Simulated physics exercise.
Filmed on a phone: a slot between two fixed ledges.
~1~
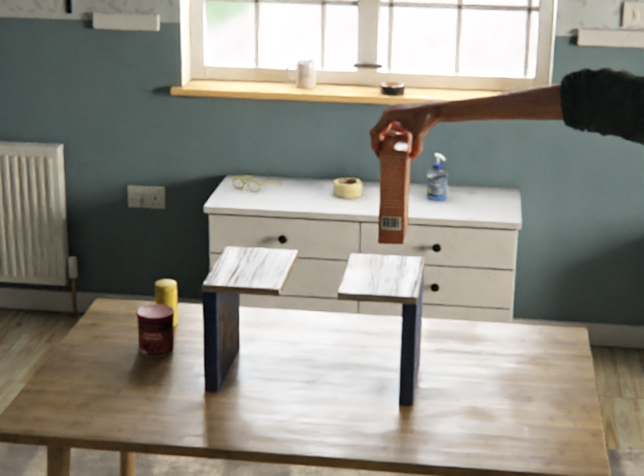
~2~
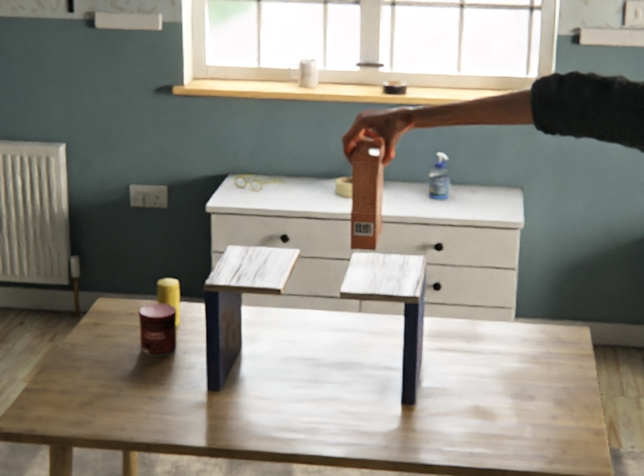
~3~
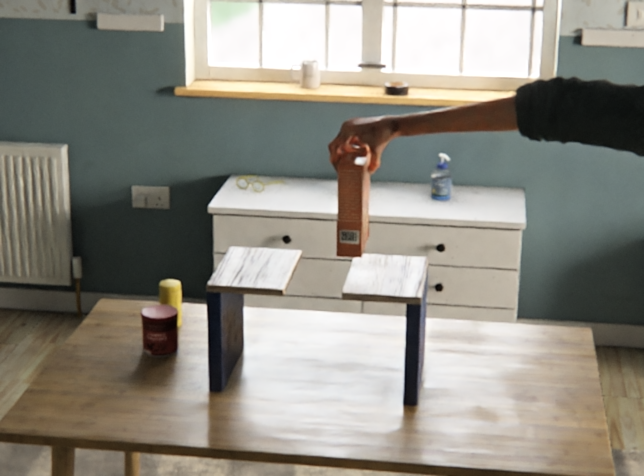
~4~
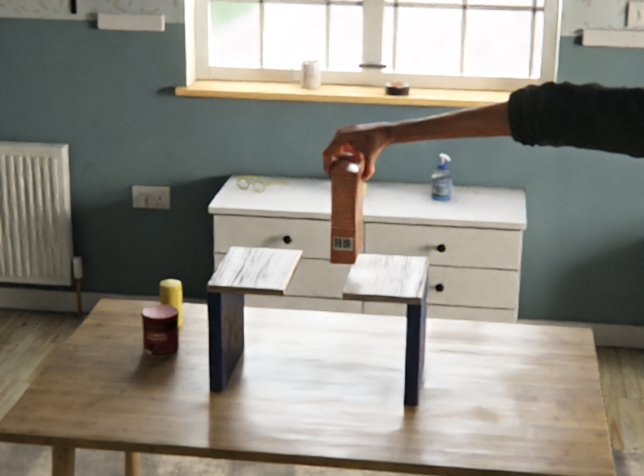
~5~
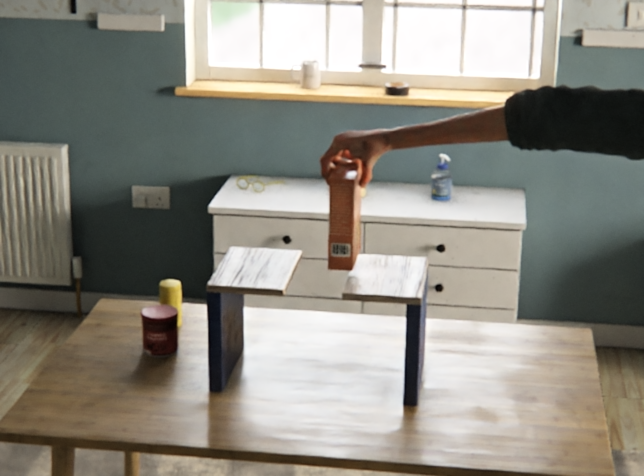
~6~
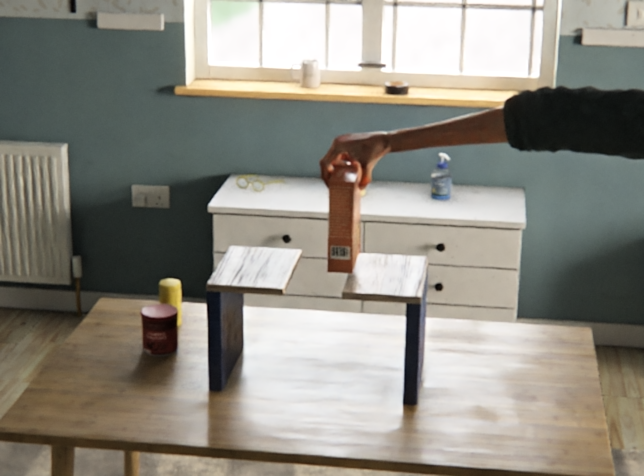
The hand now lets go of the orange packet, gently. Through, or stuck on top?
The packet is caught.
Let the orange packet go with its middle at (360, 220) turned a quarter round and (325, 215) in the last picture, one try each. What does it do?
First, it stays on top; second, it drops through.
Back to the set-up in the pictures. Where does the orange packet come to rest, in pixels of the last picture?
Near (303, 259).
Then, 0.30 s after the last picture, orange packet tipped 9° from how it was near (337, 227).
Then, 0.50 s after the last picture, orange packet tipped 65° from how it was near (301, 260).
Then, 0.60 s after the last picture, orange packet on its side near (303, 259).
At rest, tipped over on the stand or table, orange packet; the other 2 in place. Seen from the same camera at the end, orange packet near (303, 259). The packet lodges.
